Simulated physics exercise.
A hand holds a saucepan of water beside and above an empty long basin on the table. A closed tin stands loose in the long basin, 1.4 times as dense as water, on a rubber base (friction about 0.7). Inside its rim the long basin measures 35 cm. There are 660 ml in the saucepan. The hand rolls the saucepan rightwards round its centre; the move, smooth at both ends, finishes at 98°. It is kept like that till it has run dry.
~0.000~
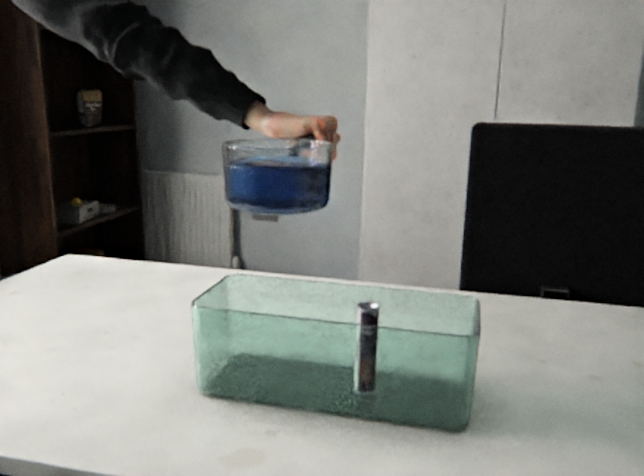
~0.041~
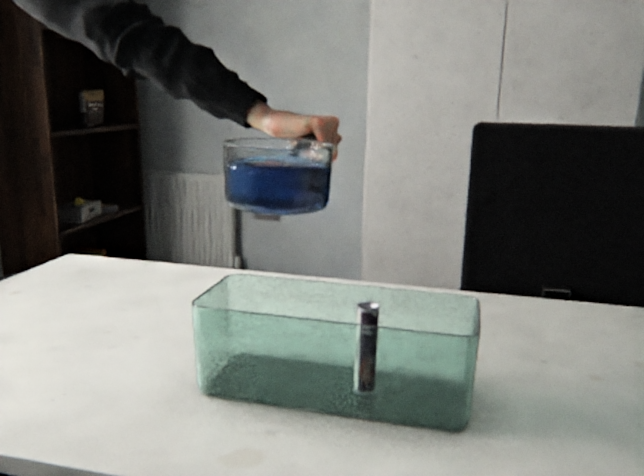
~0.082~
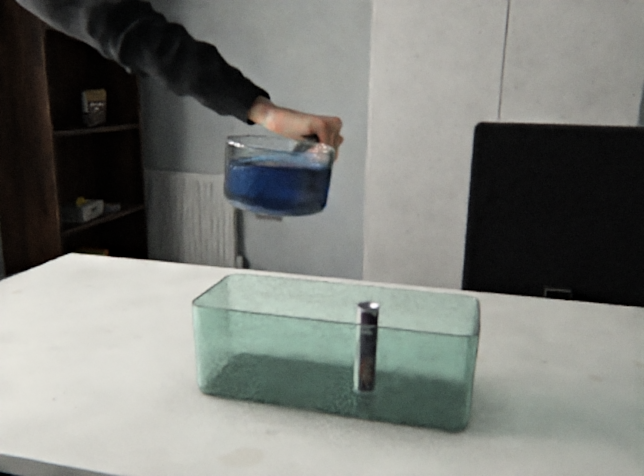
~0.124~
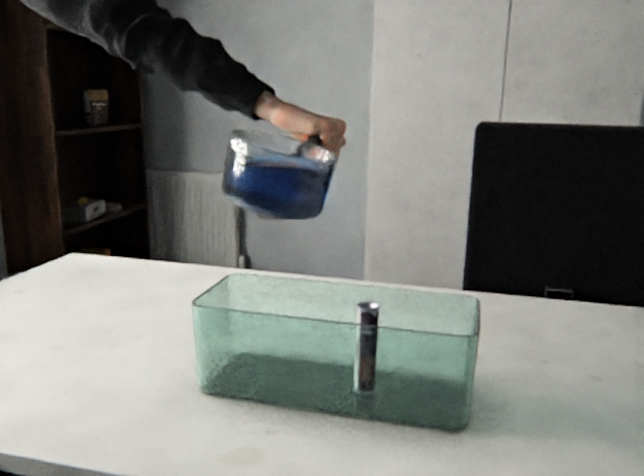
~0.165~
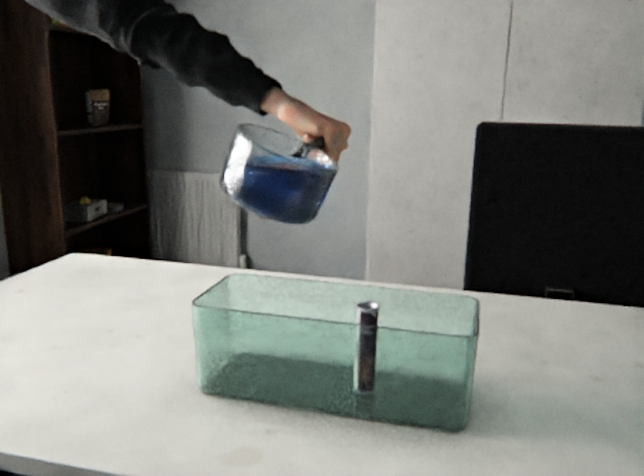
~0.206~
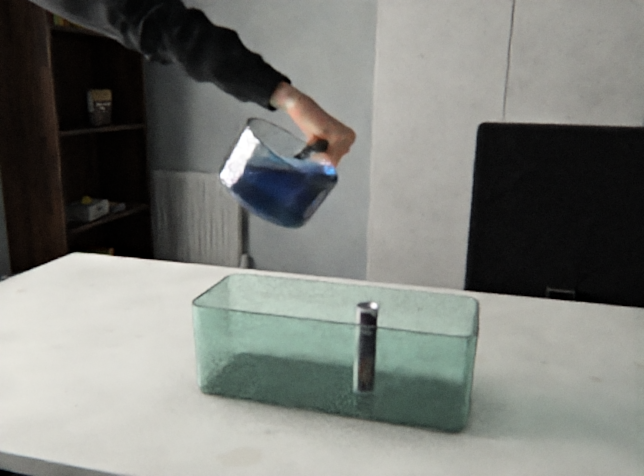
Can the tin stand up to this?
The tin falls.
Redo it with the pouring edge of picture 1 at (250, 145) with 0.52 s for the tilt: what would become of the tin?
Then it stays up.
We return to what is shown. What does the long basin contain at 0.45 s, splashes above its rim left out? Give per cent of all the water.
Some 14 per cent.
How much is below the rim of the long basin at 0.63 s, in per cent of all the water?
Some 78 per cent.
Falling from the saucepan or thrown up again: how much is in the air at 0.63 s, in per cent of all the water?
Some 10 per cent.
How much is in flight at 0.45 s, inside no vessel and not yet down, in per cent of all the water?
Near 50 in a hundred.
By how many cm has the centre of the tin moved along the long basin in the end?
Some 7.0 cm.
By 0.45 s the tilt is 94° and 37 per cent is still to pour; the tin stands where it began.
By 0.63 s the tilt is 98° and 11 per cent is still to pour; the tin stands where it began.
By 0.82 s the tilt is 98° and 3 per cent is still to pour; the tin leans 14°.
By 1.02 s the tilt is 98° and 1 per cent is still to pour; the tin lies on its side.
At rest the tin lies on its side.
